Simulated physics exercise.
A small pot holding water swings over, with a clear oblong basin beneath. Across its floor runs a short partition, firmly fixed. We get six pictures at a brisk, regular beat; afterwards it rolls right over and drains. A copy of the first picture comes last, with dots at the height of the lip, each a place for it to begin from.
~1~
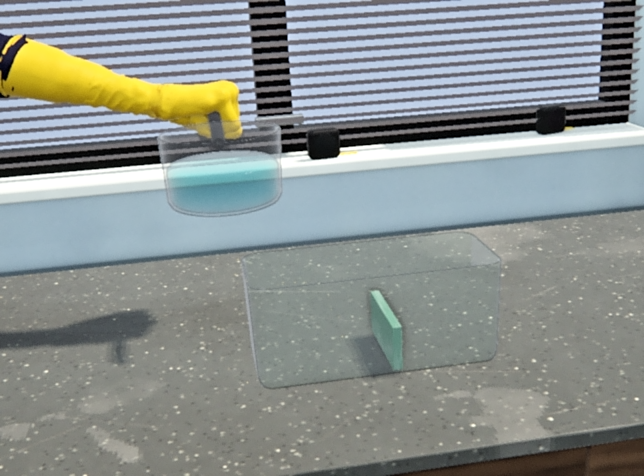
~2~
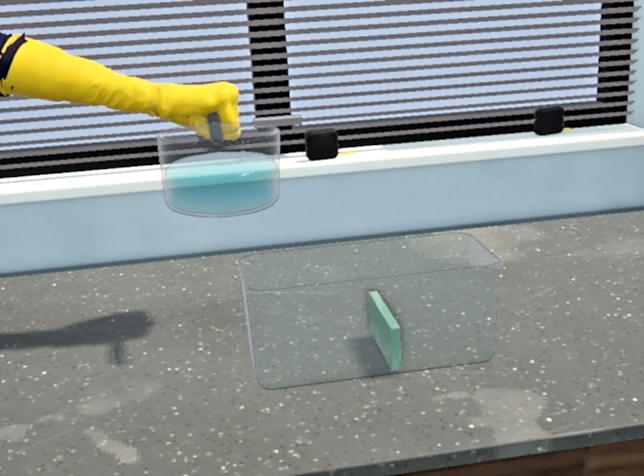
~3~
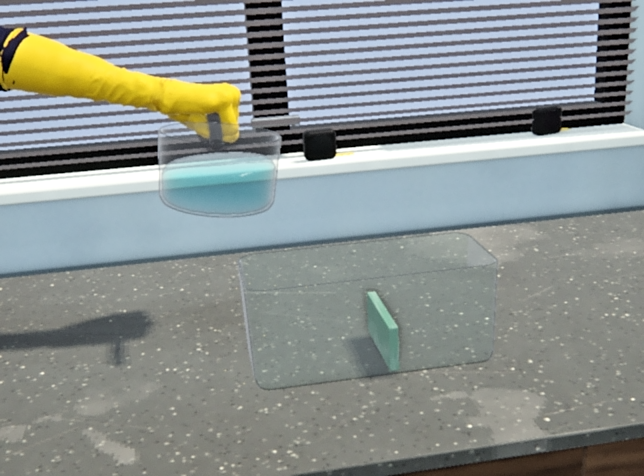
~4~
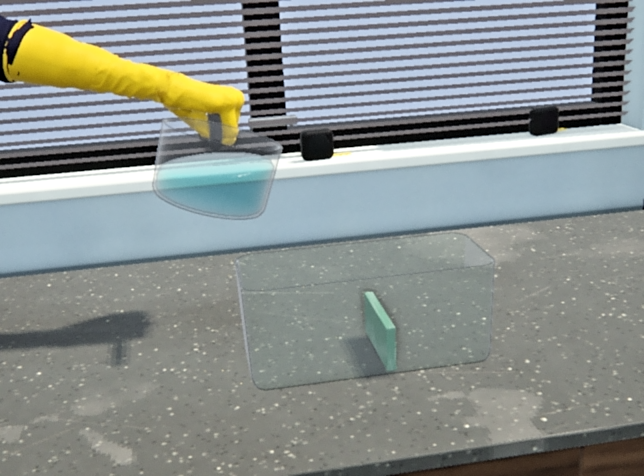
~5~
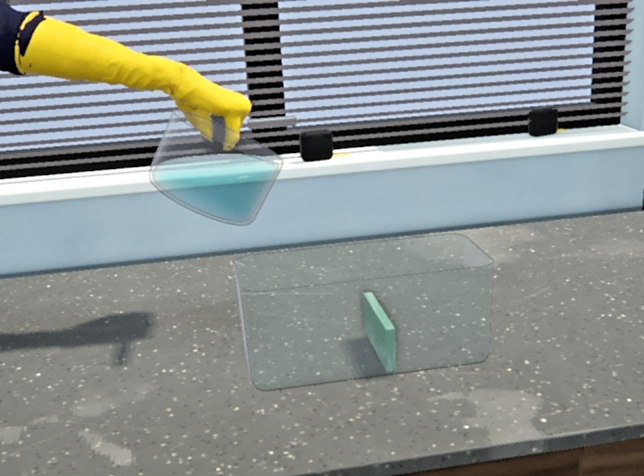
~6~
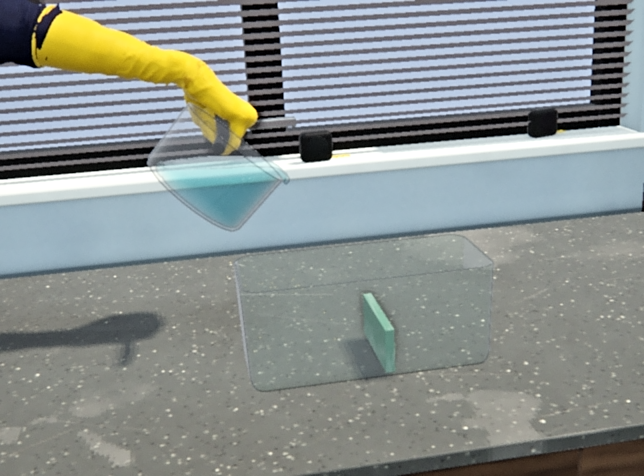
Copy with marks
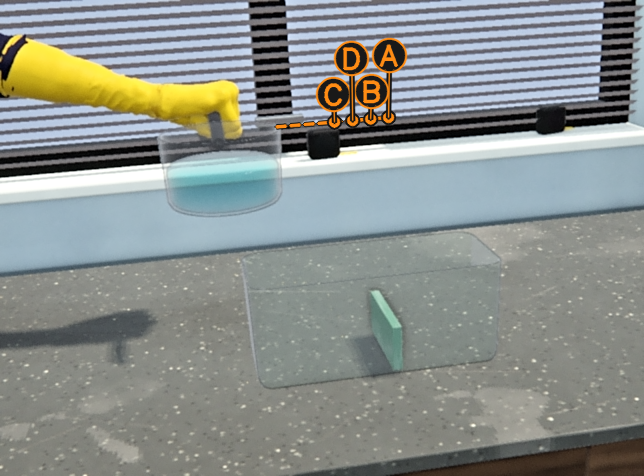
On a speckled grey counter by a blind-covered window sits a clear oblong basin with a short green partition inside. Above it to the left, a yellow-gloved hand holds a small clear pot of blue water nearly still, then tilts it steadily rightward until the water reaches over its lip.
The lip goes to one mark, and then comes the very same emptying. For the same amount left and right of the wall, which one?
Place C does it best.
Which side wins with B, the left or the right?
More ends on the right.
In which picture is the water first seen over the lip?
In picture 6.
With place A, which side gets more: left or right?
The right one.
On the marked copy, A at (388, 117); B at (370, 119); C at (334, 122); D at (352, 120).
For place A, about 2 % ends left of the wall and 98 % right of it.
For place B, about 6 % ends left of the wall and 93 % right of it.
For place C, about 51 % ends left of the wall and 48 % right of it.
For place D, about 27 % ends left of the wall and 73 % right of it.
